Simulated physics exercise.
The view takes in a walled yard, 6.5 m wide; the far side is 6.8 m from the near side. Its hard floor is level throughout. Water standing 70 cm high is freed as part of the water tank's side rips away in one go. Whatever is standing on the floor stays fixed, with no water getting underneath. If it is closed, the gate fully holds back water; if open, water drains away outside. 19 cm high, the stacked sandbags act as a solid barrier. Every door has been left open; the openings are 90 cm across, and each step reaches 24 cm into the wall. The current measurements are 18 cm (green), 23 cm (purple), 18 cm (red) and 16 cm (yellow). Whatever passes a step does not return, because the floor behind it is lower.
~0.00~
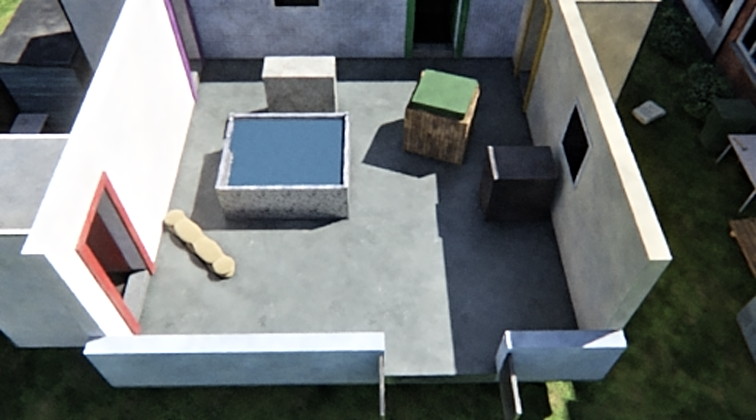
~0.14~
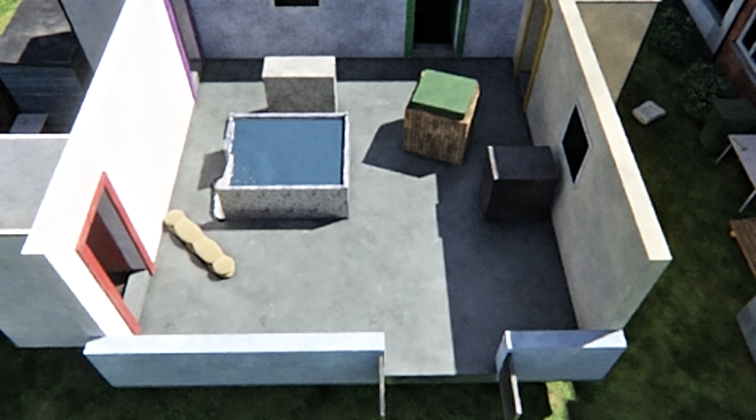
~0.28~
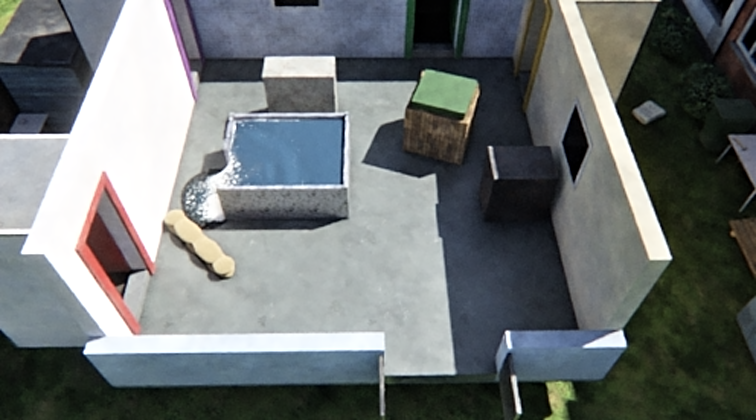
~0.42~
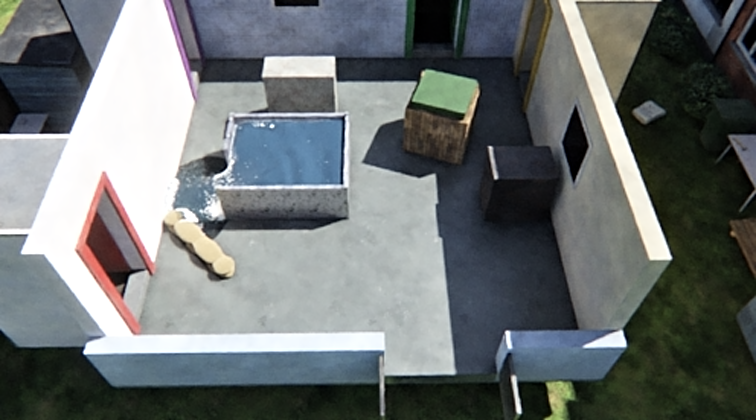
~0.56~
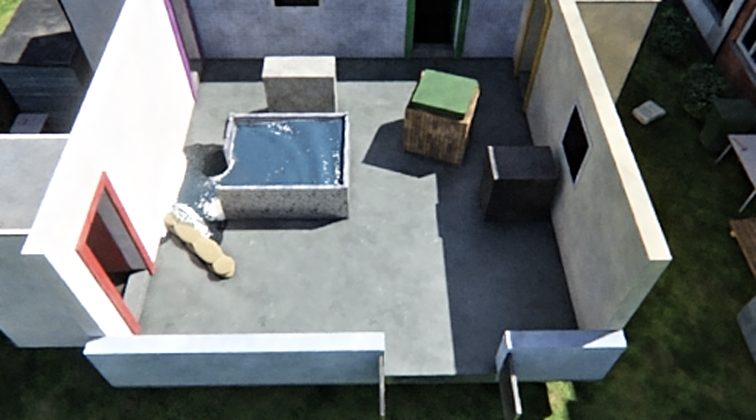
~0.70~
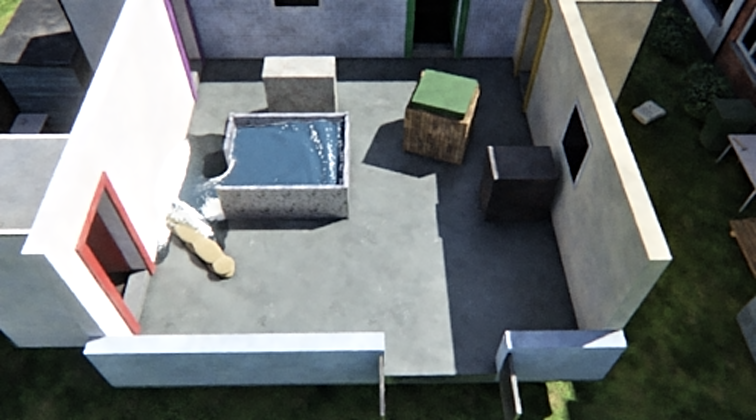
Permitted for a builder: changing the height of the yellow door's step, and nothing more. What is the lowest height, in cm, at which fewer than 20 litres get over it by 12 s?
6.5 cm.
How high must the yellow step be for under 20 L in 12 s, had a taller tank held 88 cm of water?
A step of about 8.5 cm does it.
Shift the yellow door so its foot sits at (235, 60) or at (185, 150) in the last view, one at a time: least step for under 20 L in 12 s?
Around 17 and 11.5 cm respectively.
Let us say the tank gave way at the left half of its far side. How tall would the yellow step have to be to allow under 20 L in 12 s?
Some 13.0 centimetres.
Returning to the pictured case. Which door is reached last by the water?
I'd say the yellow door.
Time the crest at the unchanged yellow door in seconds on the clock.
Roughly 7.5 s.
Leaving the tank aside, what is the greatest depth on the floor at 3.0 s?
Max depth: Near 32 cm.
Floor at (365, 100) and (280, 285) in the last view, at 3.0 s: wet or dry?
Note: Point one not yet reached; point two reached.
After 1.4 s water covers 15 % of the floor, deepest (50 cm) near (170, 203); it has not reached the yellow door.
After 3.0 s water covers 40 % of the floor, deepest (32 cm) near (187, 220); it has not reached the yellow door.
After 12.0 s water covers 95 % of the floor, deepest (9 cm) near (503, 184); 7 cm at the yellow door, 0 litres in over its 16 cm step.
At the yellow door as built, the water arrived by 5.1 s and peaked near 10 cm at 7.6 s.
With a step of 6 cm, 30 litres would have come in within the 12 s; with 8 cm, 5 litres. So under 20 litres takes about 6.5 cm.
